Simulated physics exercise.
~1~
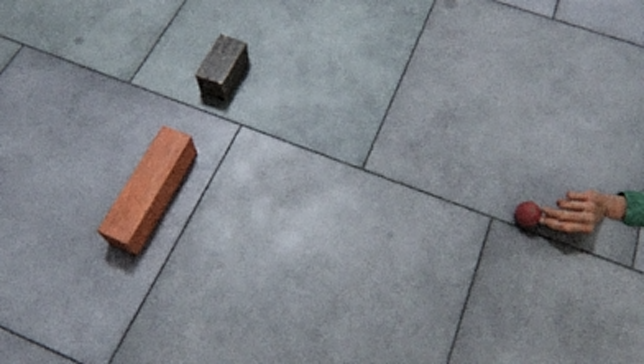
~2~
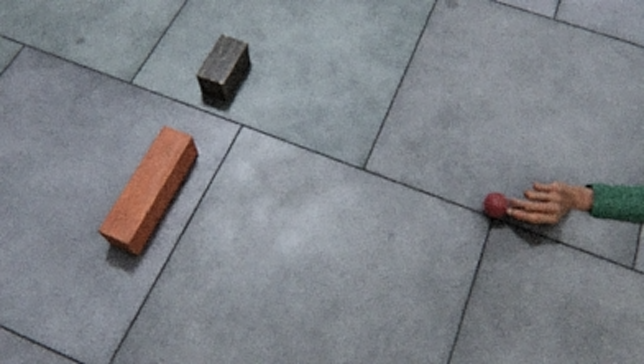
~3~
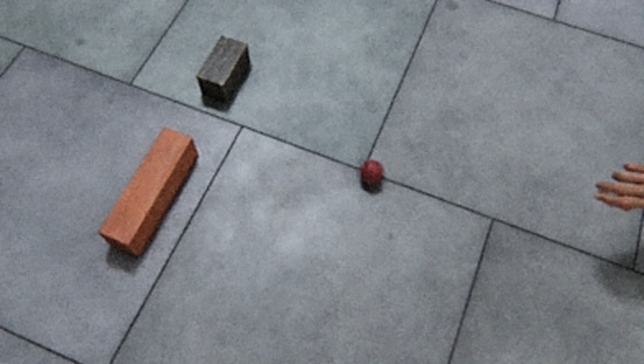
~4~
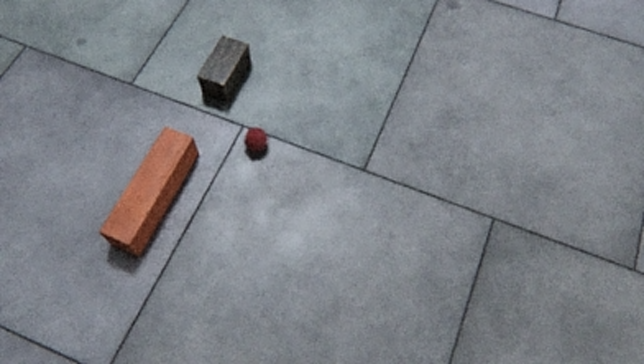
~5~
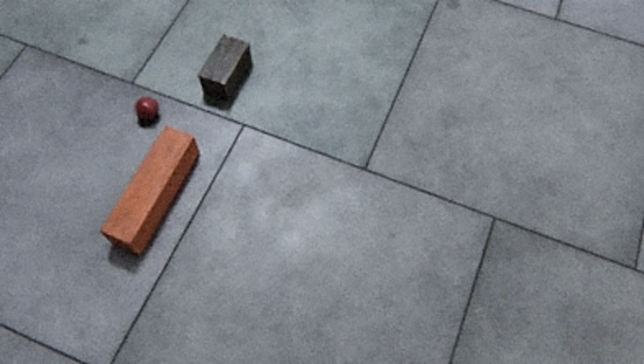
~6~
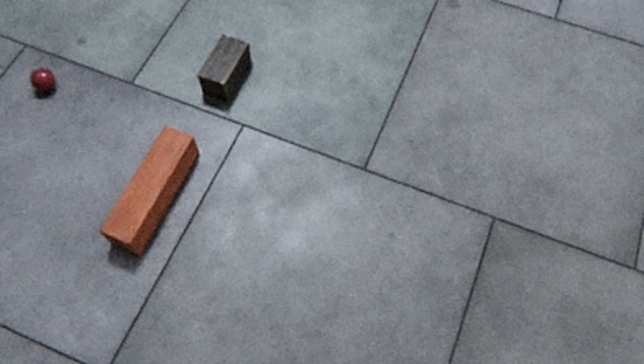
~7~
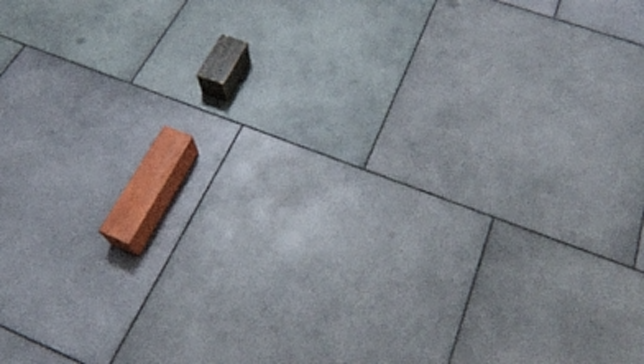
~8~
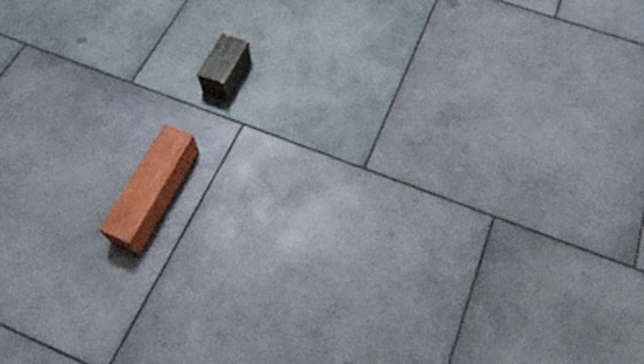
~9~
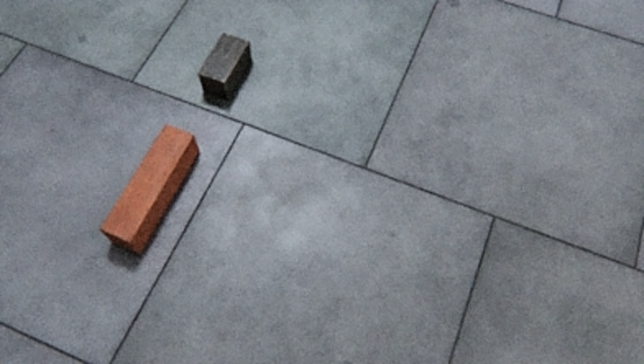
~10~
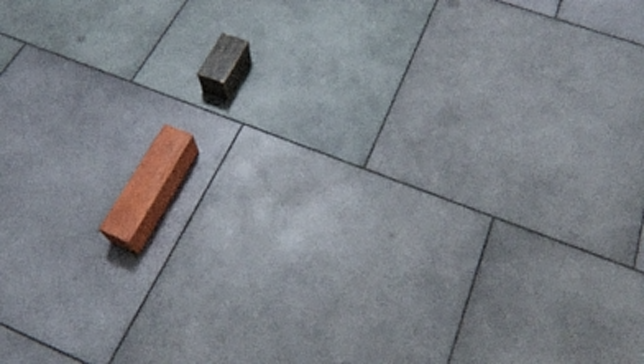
A hand in a green sleeve reaches in from the right over a floor of large grey slabs, seen from above at a slant, holding a small round red thing like a tomato. An orange block lies lengthwise at the left, and a smaller black block sits above it and slightly to the right. The hand pushes the red thing leftward, lets it go and draws back out of view. The red thing rolls left and up the view, nears the blocks and passes through the gap between them. It rolls on past the upper left and leaves the view, while both blocks stay where they are.
